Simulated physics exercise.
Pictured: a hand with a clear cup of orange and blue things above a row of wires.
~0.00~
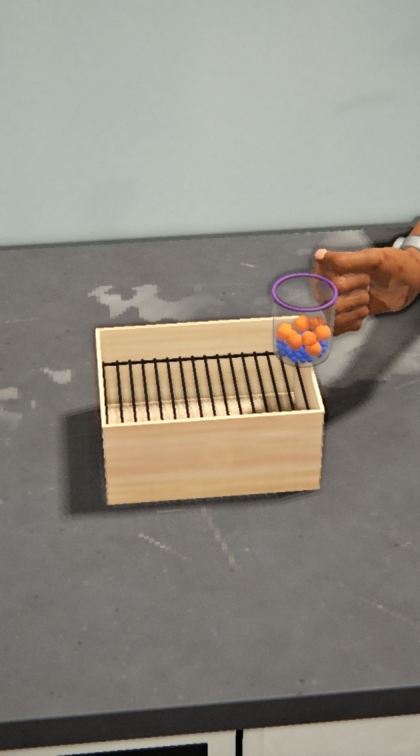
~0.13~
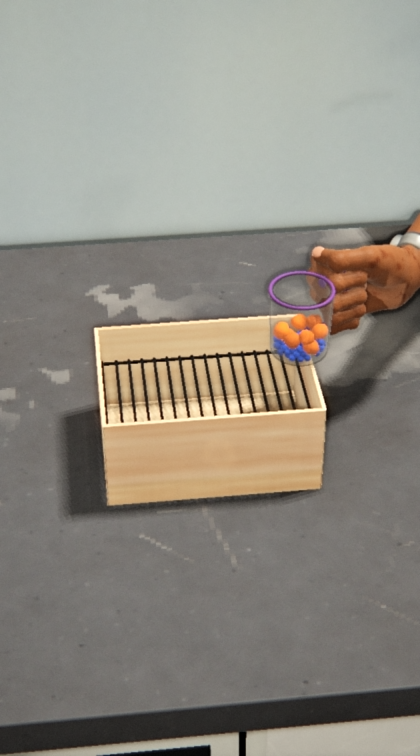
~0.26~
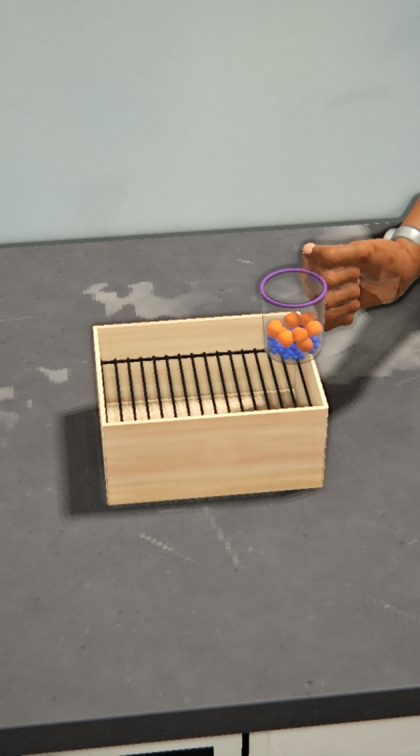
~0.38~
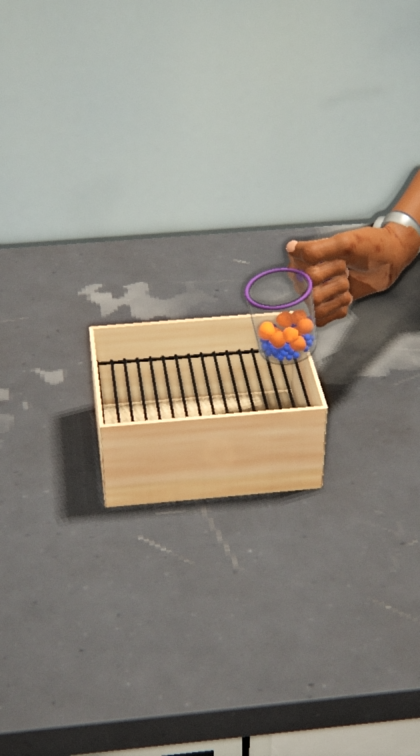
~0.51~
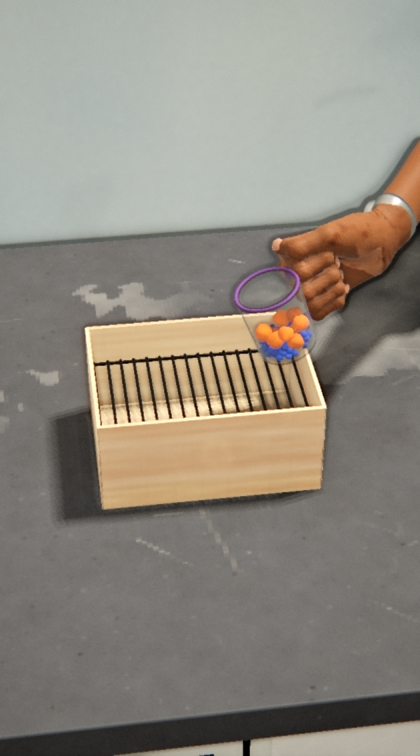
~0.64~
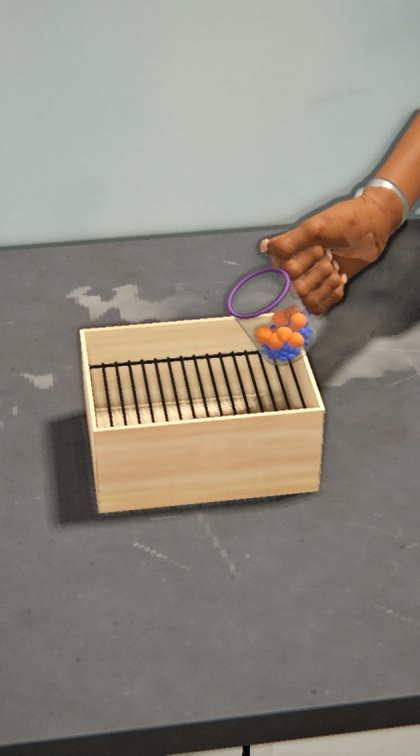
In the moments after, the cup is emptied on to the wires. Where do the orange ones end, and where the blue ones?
Once it's all poured, the orange bits are trapped above and the blue bits escape below.
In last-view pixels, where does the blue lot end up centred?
Roughly (234, 436).
Around 1.08 s, orange ones, all in the cup; blue ones, all in the cup.
Around 1.54 s, orange ones, all in the cup; blue ones, all in the cup.
Around 2.09 s, orange ones, all on or over the wires; blue ones, a small part in the cup, about two thirds on or over the wires, about a quarter under the rack.
Finally (2.7 s), orange ones, all on the wires, none under the rack; blue ones, a small part on the wires, nearly all under the rack.
